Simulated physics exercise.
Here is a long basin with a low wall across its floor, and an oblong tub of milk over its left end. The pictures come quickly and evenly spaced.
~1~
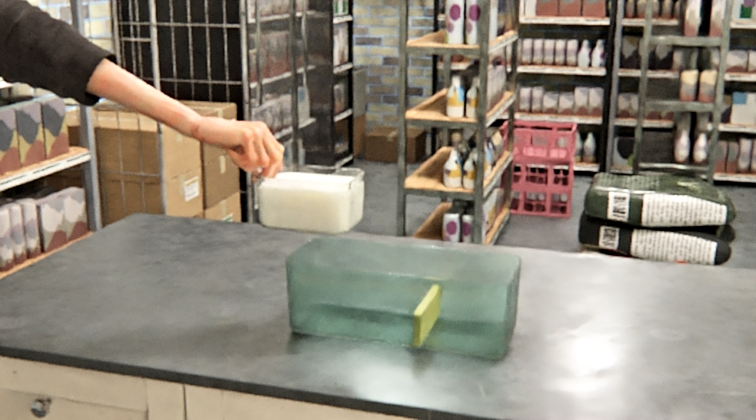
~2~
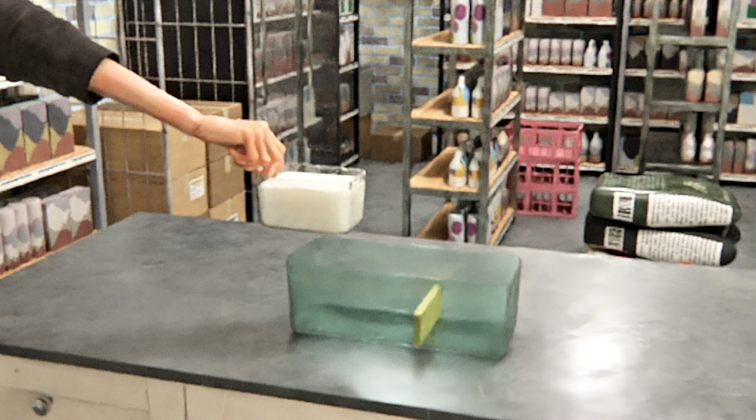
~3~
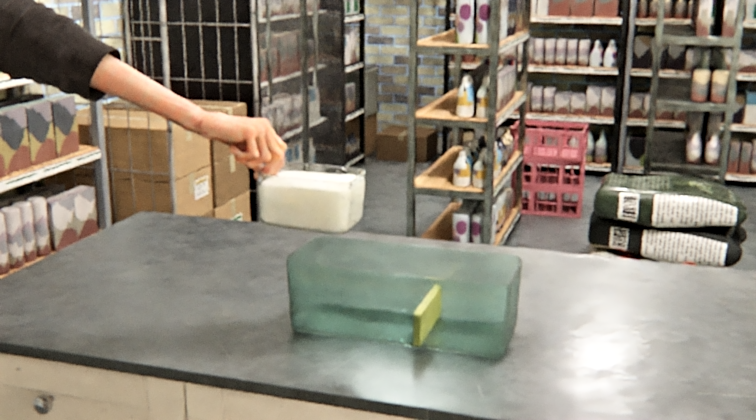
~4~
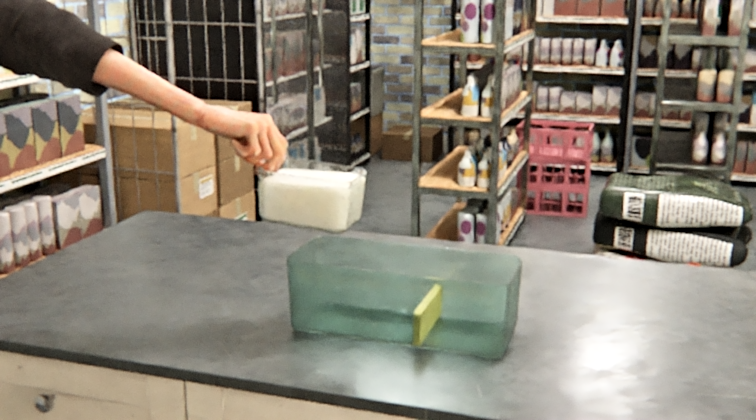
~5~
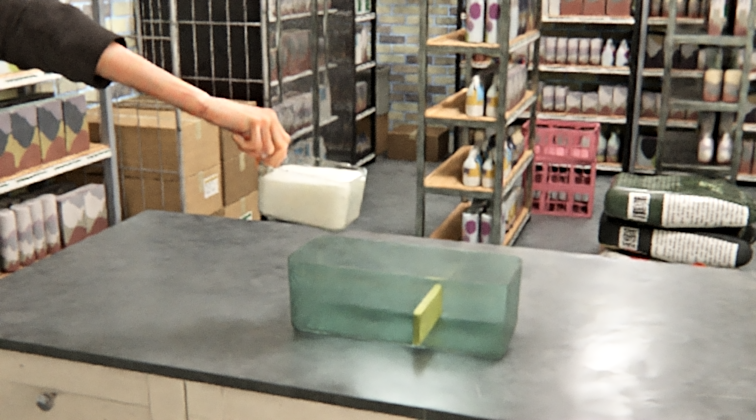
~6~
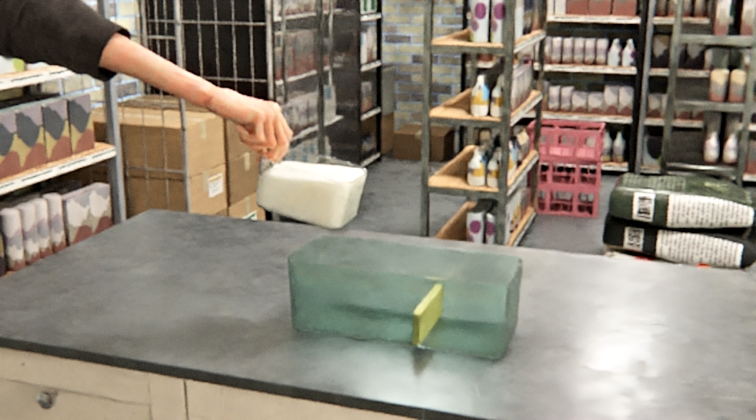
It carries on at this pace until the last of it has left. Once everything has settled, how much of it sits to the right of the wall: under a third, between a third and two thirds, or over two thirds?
The share right of the wall is a middling part, a third to two thirds.
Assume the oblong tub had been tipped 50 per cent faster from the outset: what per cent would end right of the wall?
Roughly 50 percent.
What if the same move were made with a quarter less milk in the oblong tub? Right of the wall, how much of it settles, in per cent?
Estimate: Around 35 per cent.
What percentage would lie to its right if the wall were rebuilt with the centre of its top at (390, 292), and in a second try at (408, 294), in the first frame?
90 % and 80 %, roughly.
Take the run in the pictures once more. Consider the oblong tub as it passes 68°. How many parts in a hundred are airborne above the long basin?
Airborne fraction: Approx. 35 %.
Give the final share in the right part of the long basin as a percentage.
That is roughly 50 percent of it.
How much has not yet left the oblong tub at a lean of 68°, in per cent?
It keeps around 50 per cent at that angle.
A moment on, the oblong tub is tipped part way and 49 per cent is still to pour, 16 is left of the wall and 0 right of it.
Next, the oblong tub is tipped right over and 6 per cent is still to pour, 29 is left of the wall and 52 right of it.
Then the oblong tub is tipped right over and 0 per cent is still to pour, 44 is left of the wall and 52 right of it.
Later the oblong tub is tipped right over and 0 per cent is still to pour, 44 is left of the wall and 52 right of it.
Finally, 44 per cent lies left of the wall, 52 right of it and 4 outside.
